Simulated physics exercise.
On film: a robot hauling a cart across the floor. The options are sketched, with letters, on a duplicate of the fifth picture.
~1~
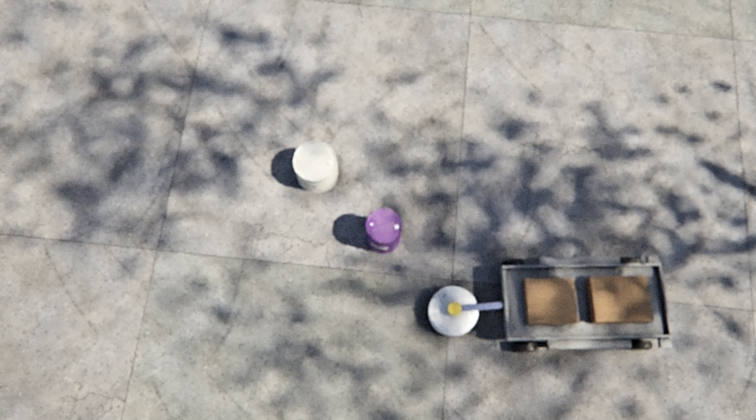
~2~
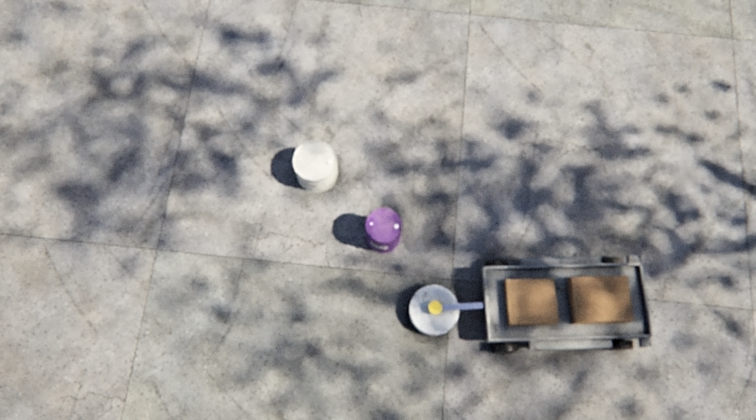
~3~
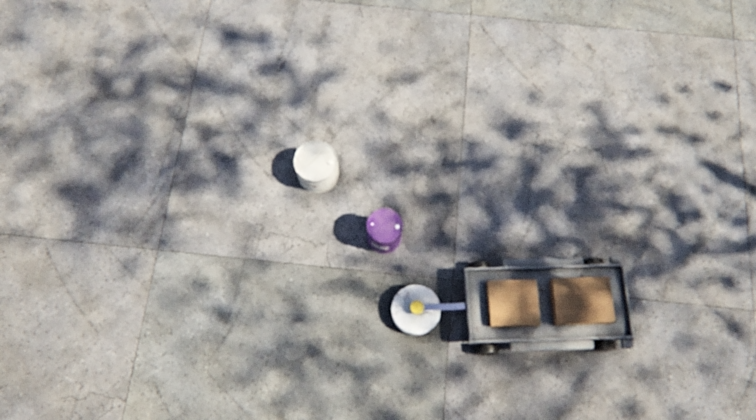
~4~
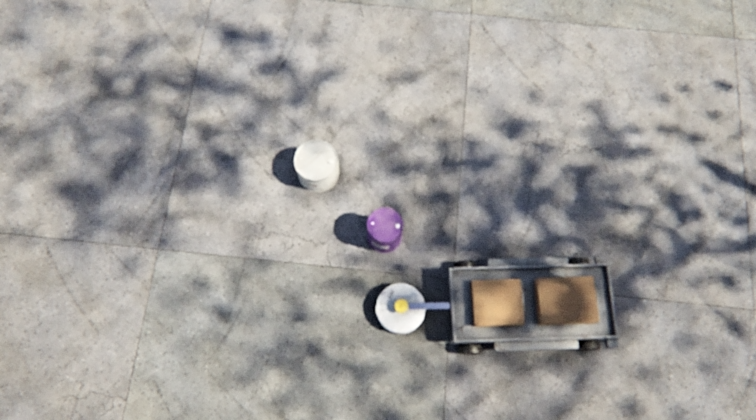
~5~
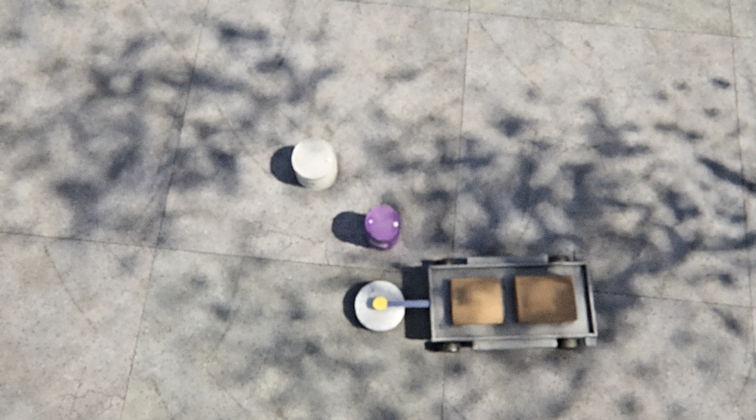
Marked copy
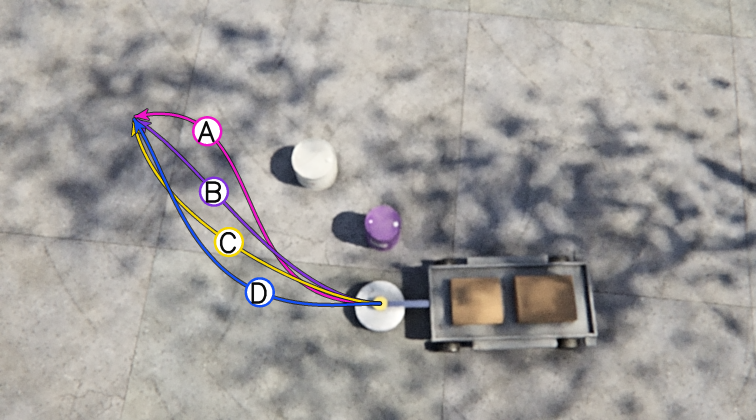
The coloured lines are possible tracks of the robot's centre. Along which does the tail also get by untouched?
Choose route D.
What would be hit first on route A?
It meets the purple keg.
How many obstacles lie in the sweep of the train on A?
In all, two.
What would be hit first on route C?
First the purple keg.
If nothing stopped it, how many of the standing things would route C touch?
It touches one.
On the marked copy, A from (380, 304) via (249, 201) to (135, 117); B from (380, 304) via (243, 222) to (137, 120); C from (380, 304) via (229, 242) to (134, 122); D from (380, 304) via (210, 255) to (134, 119).
Following D. Soon after the start, robot (256, 292), cart (384, 301).
Later, robot (178, 205), cart (274, 266).
In the end, robot (137, 123), cart (205, 203); nothing has been touched.
As for the rest, A meets the purple keg and white tub; B meets the purple keg; C meets the purple keg.
